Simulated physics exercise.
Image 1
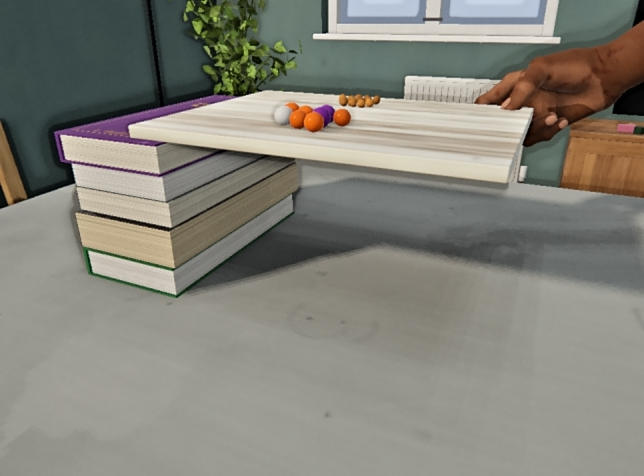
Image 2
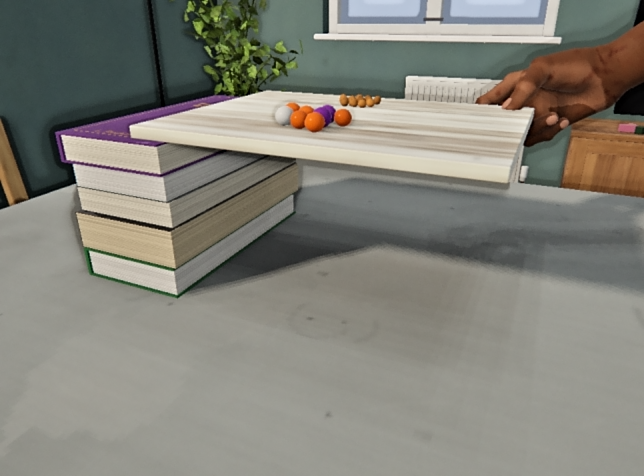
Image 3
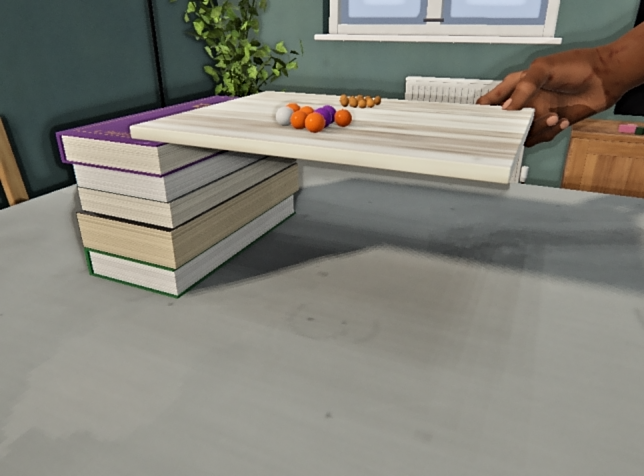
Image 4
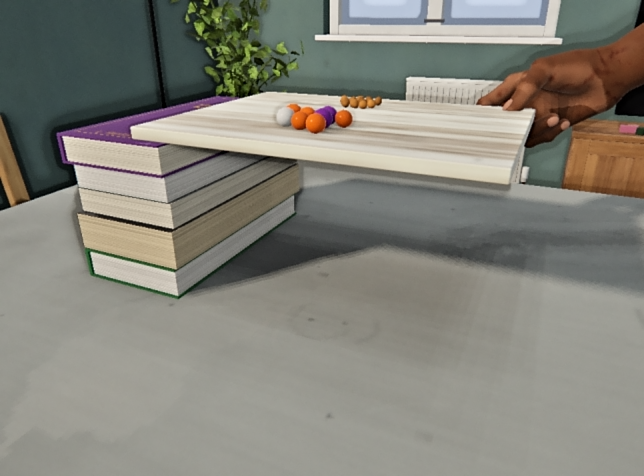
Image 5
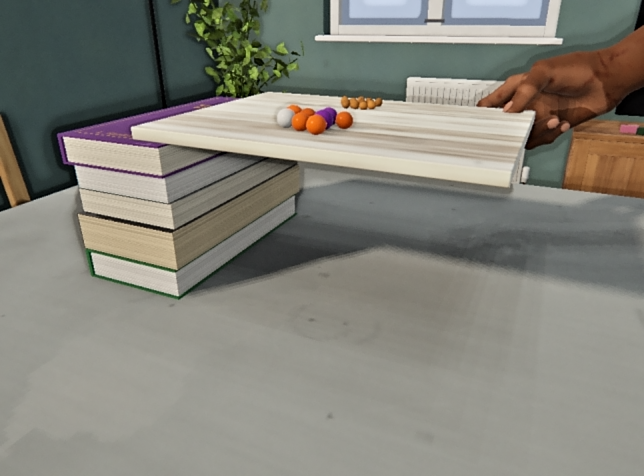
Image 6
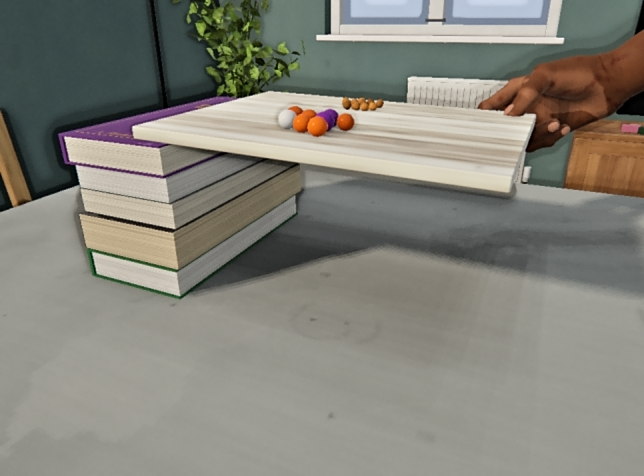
A hand held up the right end of a pale board resting on a stack of books, with two small clusters of round things on top, and barely anything moved except that end dipping very slightly.
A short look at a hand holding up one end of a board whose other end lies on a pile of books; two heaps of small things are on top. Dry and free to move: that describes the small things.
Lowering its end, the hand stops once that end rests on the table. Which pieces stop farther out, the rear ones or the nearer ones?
Foreground group.
Then, 0.32 s after the last picture, board sloping at 10°; near batch all still on the board; far batch all still on the board.
Then, 0.74 s after the last picture, board sloping at 24°; near batch mostly less than half a board's length out; far batch all still on the board.
Then, 1.18 s after the last picture, board resting at 33°; near batch mostly up to a board's length out; far batch mostly less than half a board's length out.
By the end, board resting at 33°; near batch mostly more than two board lengths out, most gone off the table; far batch mostly less than half a board's length out; the near batch has gone farther.
